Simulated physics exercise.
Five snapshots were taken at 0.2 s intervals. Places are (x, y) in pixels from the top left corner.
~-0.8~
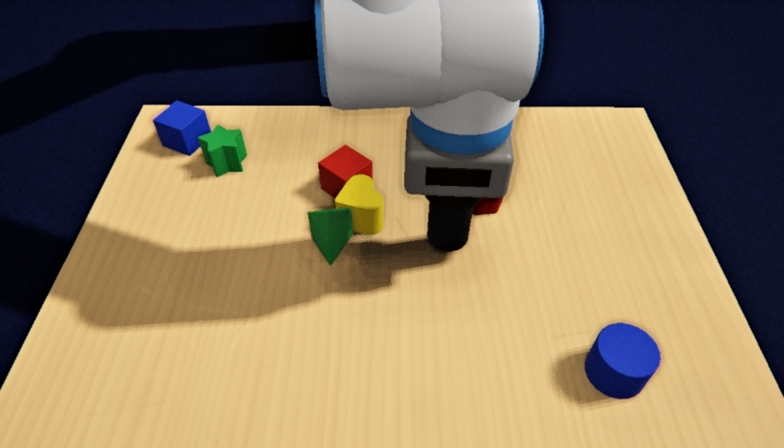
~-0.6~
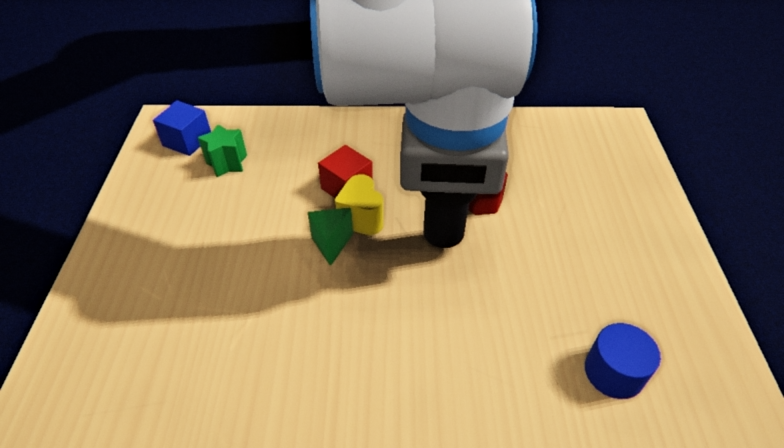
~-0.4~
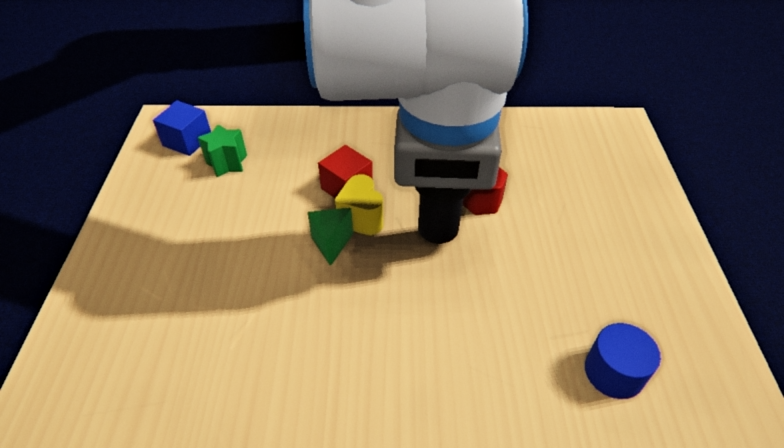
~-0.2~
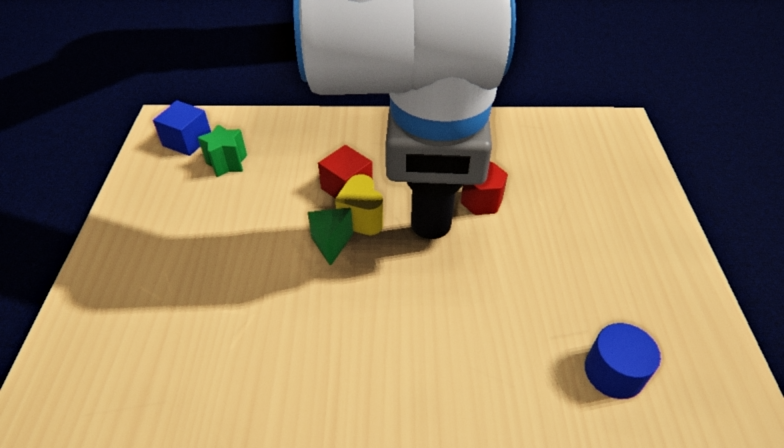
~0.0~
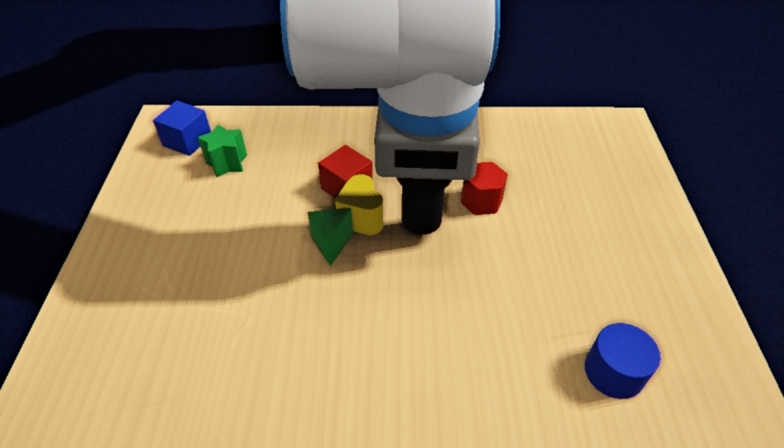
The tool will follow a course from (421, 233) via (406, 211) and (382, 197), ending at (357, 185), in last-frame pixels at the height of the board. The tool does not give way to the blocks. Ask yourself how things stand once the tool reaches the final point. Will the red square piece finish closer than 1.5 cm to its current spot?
Short answer: No.
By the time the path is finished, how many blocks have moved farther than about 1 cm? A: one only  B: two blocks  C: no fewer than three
A - one only.
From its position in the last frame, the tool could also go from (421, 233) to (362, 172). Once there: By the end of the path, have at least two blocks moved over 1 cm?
That would be a no.
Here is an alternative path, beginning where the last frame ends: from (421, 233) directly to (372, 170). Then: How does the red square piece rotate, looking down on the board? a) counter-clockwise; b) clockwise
a - counter-clockwise.
The first path, step by step. Halfway along, tool (394, 191); nothing pushed yet.
At the end, tool (357, 172); red square piece (319, 152), turned 30° anticlockwise; yellow heart-shaped block (355, 193), turned 20° anticlockwise; red hexagon in place.
